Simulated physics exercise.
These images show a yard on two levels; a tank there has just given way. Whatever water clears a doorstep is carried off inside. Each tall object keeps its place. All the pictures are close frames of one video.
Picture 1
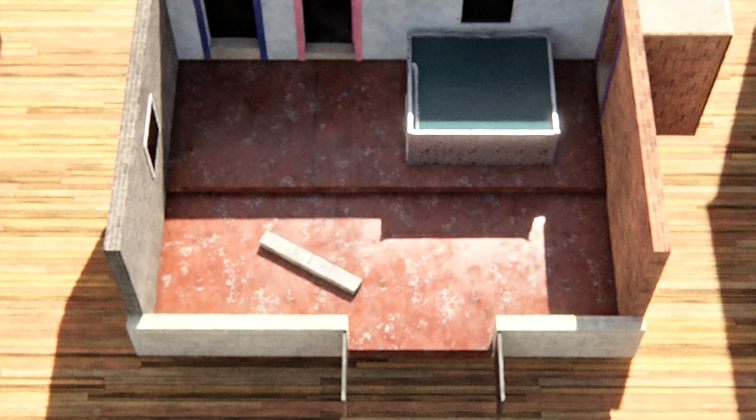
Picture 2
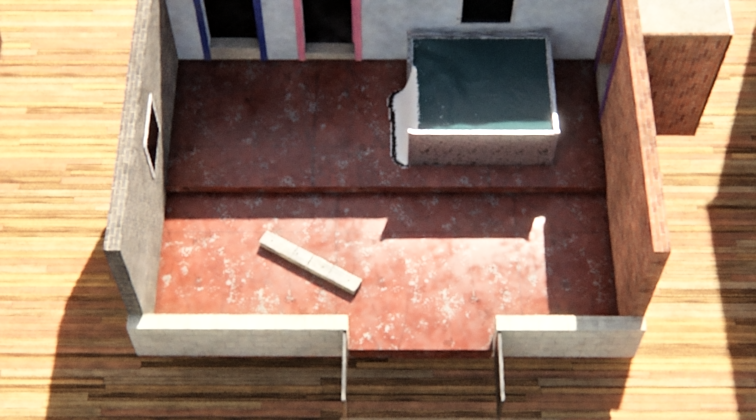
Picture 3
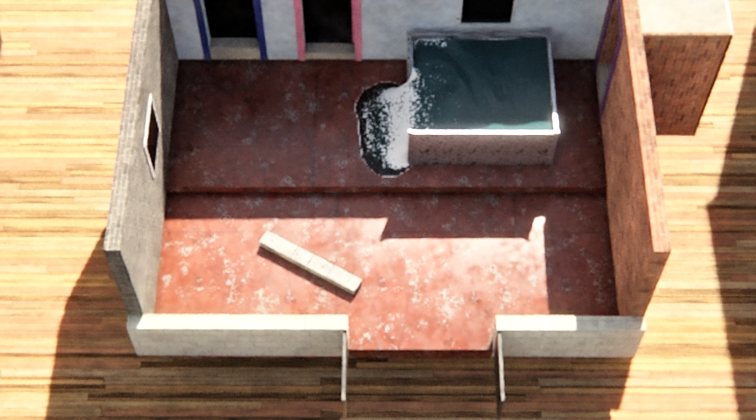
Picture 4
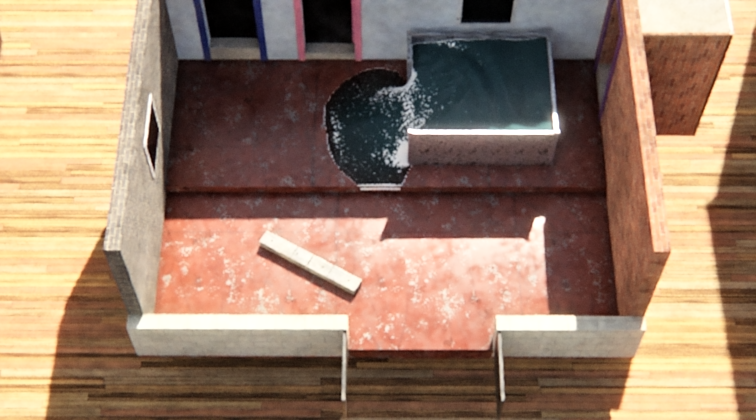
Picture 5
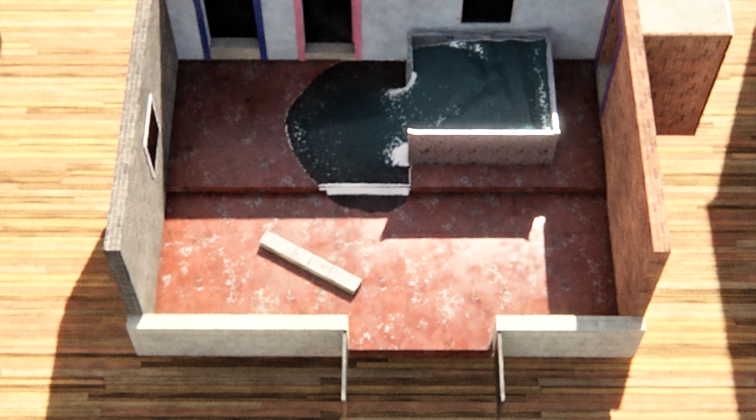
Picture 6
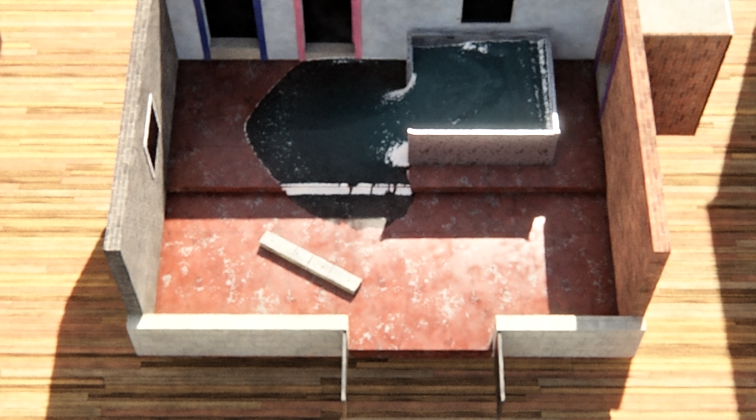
In a walled yard with a red floor on two levels, the left side of a raised water tank gave way, and dark water poured out, spreading left and over the step onto the lower level.
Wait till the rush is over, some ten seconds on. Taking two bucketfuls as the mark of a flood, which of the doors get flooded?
The pink door stays below the mark, the purple door stays below the mark, the blue door stays below the mark.
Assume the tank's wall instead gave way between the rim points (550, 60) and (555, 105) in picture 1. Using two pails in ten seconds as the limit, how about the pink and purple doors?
Well, the pink comes up short, and the purple crosses the threshold.
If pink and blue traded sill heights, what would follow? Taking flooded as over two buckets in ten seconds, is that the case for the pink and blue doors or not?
Results - pink door fails to reach it, blue door surpasses it.
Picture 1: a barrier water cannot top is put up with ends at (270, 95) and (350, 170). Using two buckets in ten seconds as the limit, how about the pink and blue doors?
Pink: Admits more; blue: Admits less.
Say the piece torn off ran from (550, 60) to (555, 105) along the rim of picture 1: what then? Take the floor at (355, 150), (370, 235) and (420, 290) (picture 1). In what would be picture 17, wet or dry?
Untouched, untouched, untouched.
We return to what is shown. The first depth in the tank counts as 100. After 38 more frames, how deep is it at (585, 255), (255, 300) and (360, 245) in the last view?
At the three places, in the order asked: Around 4, 25 and 10 per cent.
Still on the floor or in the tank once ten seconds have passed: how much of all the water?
My reckoning gives about 90 %.
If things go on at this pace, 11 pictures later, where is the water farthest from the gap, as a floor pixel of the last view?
The front should reach about (153, 335).
A moment on, water covers 40 % of the floor; the pink door wet at the sill, nothing in, the purple door not reached, the blue door wet at the sill, nothing in.
Next, water covers 50 % of the floor; the pink door wet at the sill, nothing in, the purple door not reached, the blue door wet at the sill, nothing in.
Then, water covers 60 % of the floor; the pink door wet at the sill, nothing in, the purple door not reached, the blue door under two buckets in.
Later, water covers 80 % of the floor; the pink door wet at the sill, nothing in, the purple door not reached, the blue door under two buckets in.
In the end, water covers 85 % of the floor; the pink door wet at the sill, nothing in, the purple door wet at the sill, nothing in, the blue door under two buckets in.
